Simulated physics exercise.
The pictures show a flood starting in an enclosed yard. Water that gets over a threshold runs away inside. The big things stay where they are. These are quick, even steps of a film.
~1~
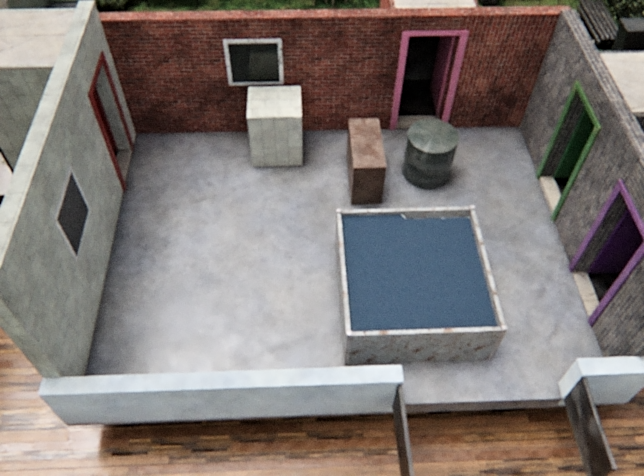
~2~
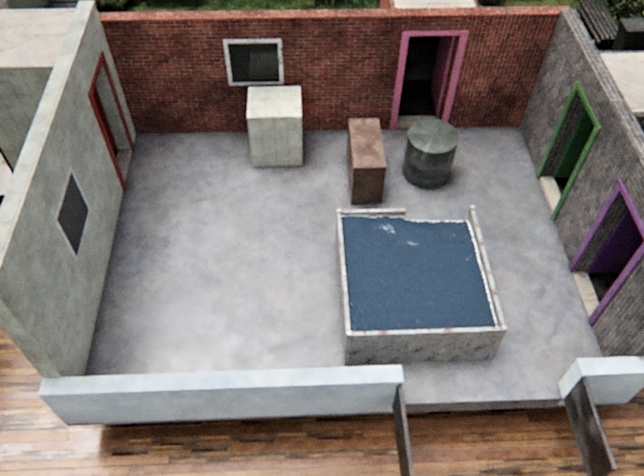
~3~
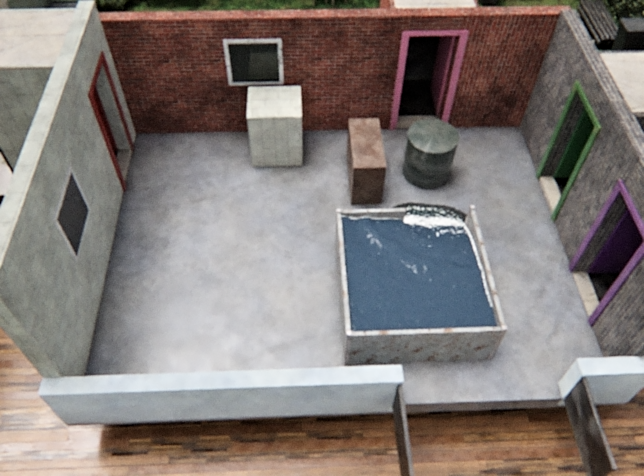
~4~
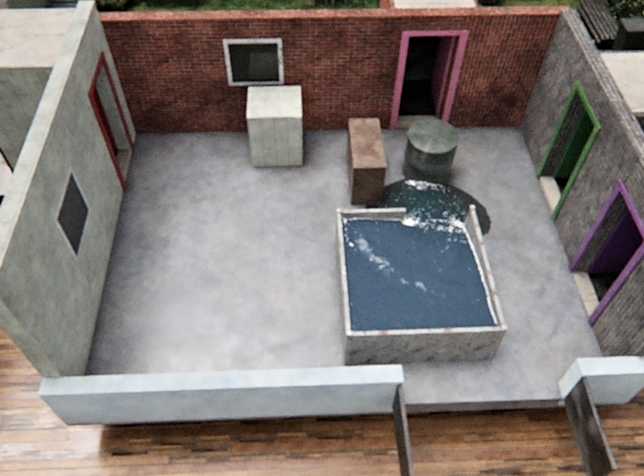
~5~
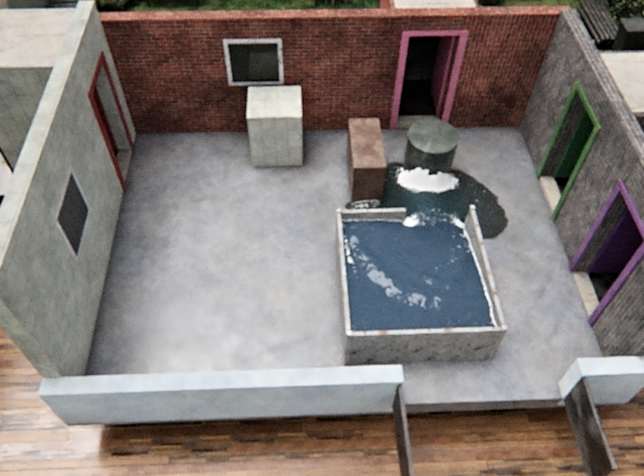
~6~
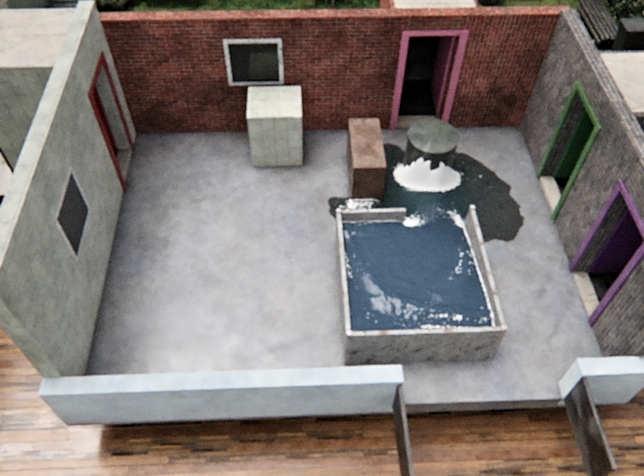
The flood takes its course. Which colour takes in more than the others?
It is the green one.
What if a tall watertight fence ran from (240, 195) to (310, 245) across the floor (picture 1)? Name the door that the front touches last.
It is the door marked red.
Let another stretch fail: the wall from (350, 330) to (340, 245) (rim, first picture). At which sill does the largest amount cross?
Most goes in at the red one.
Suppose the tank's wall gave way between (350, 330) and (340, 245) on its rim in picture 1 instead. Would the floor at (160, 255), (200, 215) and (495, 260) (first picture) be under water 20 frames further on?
In that order: Wet, wet, clear.
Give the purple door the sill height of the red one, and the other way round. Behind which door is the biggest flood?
The green one.
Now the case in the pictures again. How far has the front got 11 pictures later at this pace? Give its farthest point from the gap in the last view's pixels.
Close to (255, 134).
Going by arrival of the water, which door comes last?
The one in red.
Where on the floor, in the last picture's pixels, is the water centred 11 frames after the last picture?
At about (421, 242).
A moment on, water covers 25 % of the floor; pink door wet at the sill, nothing in, purple door not reached, green door wet at the sill, nothing in, red door not reached.
Next, water covers 25 % of the floor; pink door some in, purple door not reached, green door some in, red door not reached.
Then, water covers 40 % of the floor; pink door a lot in, purple door wet at the sill, nothing in, green door a lot in, red door not reached.
Later, water covers 70 % of the floor; pink door a lot in, purple door a trickle in, green door a lot in, red door wet at the sill, nothing in.
In the end, water covers 90 % of the floor; pink door a lot in, purple door some in, green door a lot in, red door wet at the sill, nothing in; the green door has let in the most.
